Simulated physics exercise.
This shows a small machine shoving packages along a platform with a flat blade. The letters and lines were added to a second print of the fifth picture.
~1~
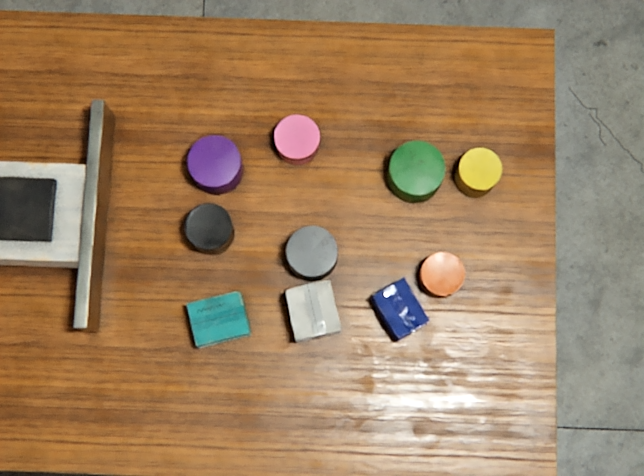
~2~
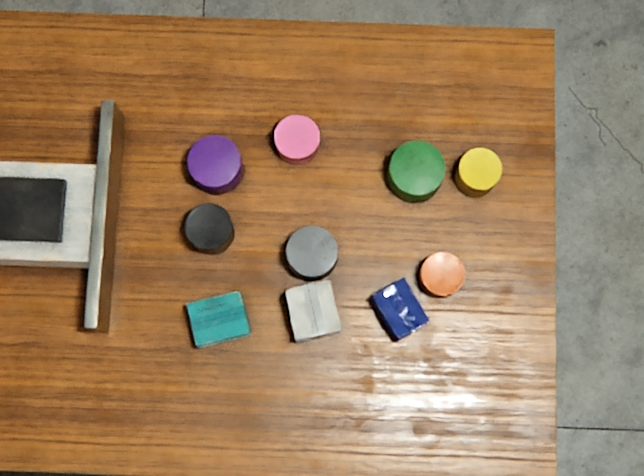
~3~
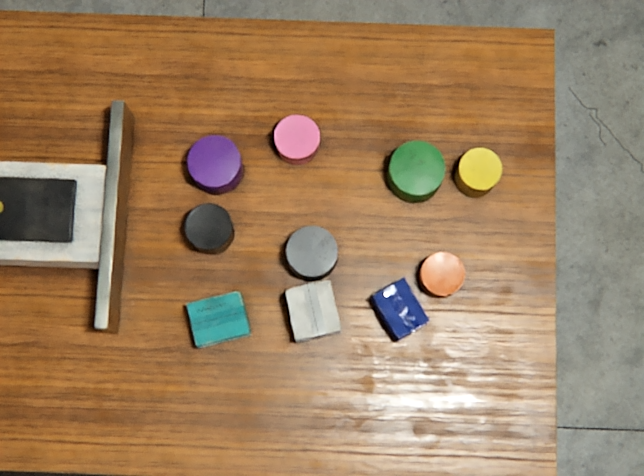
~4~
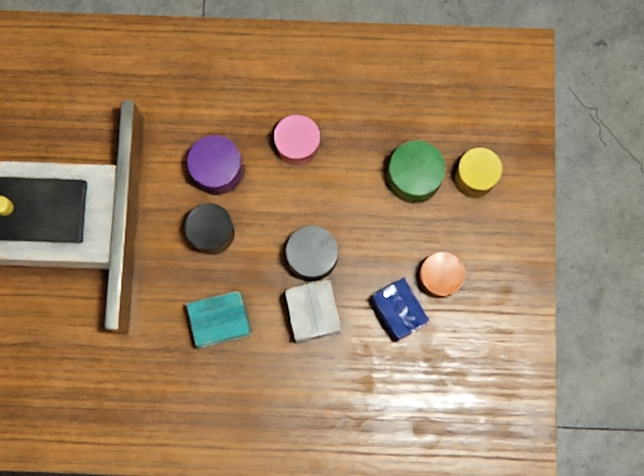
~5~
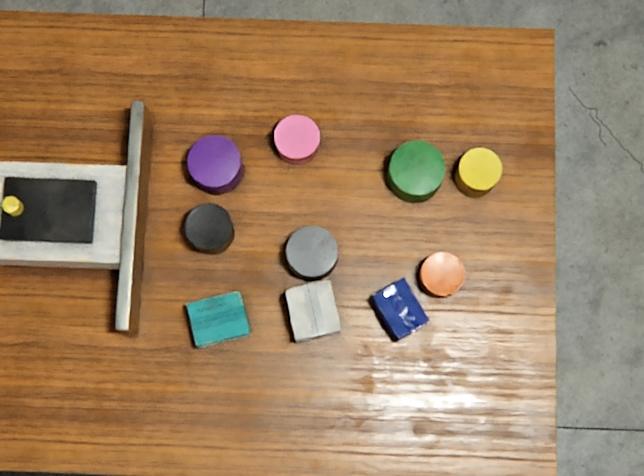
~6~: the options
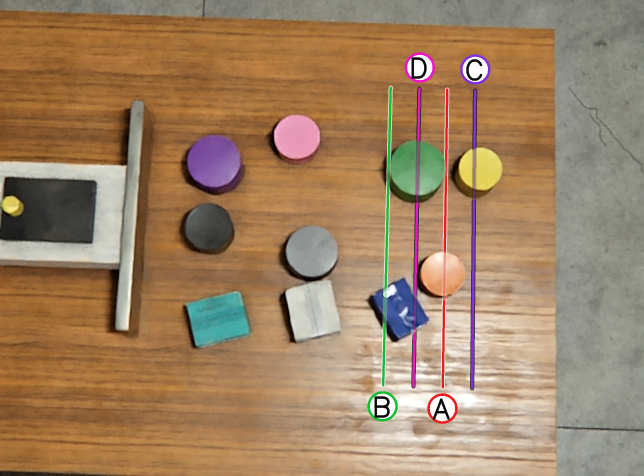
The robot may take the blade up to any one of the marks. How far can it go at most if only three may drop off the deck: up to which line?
It should halt at C.
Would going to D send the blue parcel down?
By then, no.
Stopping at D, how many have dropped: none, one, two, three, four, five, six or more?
In all, none.
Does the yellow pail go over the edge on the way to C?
Yes.
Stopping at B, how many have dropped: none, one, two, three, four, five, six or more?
In all, none.
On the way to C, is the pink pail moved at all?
By then, yes.
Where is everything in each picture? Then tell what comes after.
White box (314, 311); purple canister (215, 165); blue parcel (400, 310), in the first frame.
Robot (25, 209); black pail (211, 230), in the second frame.
Robot (35, 209); green canister (416, 172), in the third frame.
Robot (45, 210); yellow pail (477, 173), in the fourth frame.
Robot (55, 210); turquoise box (220, 319); white box (314, 311); purple canister (215, 165), in the fifth frame.
On the marked copy, A at (445, 234); B at (387, 232); C at (474, 236); D at (416, 233).
Taking C. A third of the way, robot (181, 215); pink pail (307, 137); turquoise box (286, 324).
Two thirds of the way, robot (305, 219); yellow pail (514, 173); blue parcel (501, 325).
When it is over, robot (401, 222); yellow pail over the edge; blue parcel over the edge; two fallen.
As for the rest, A is within the limit but short; B is within the limit but short; D is within the limit but short.
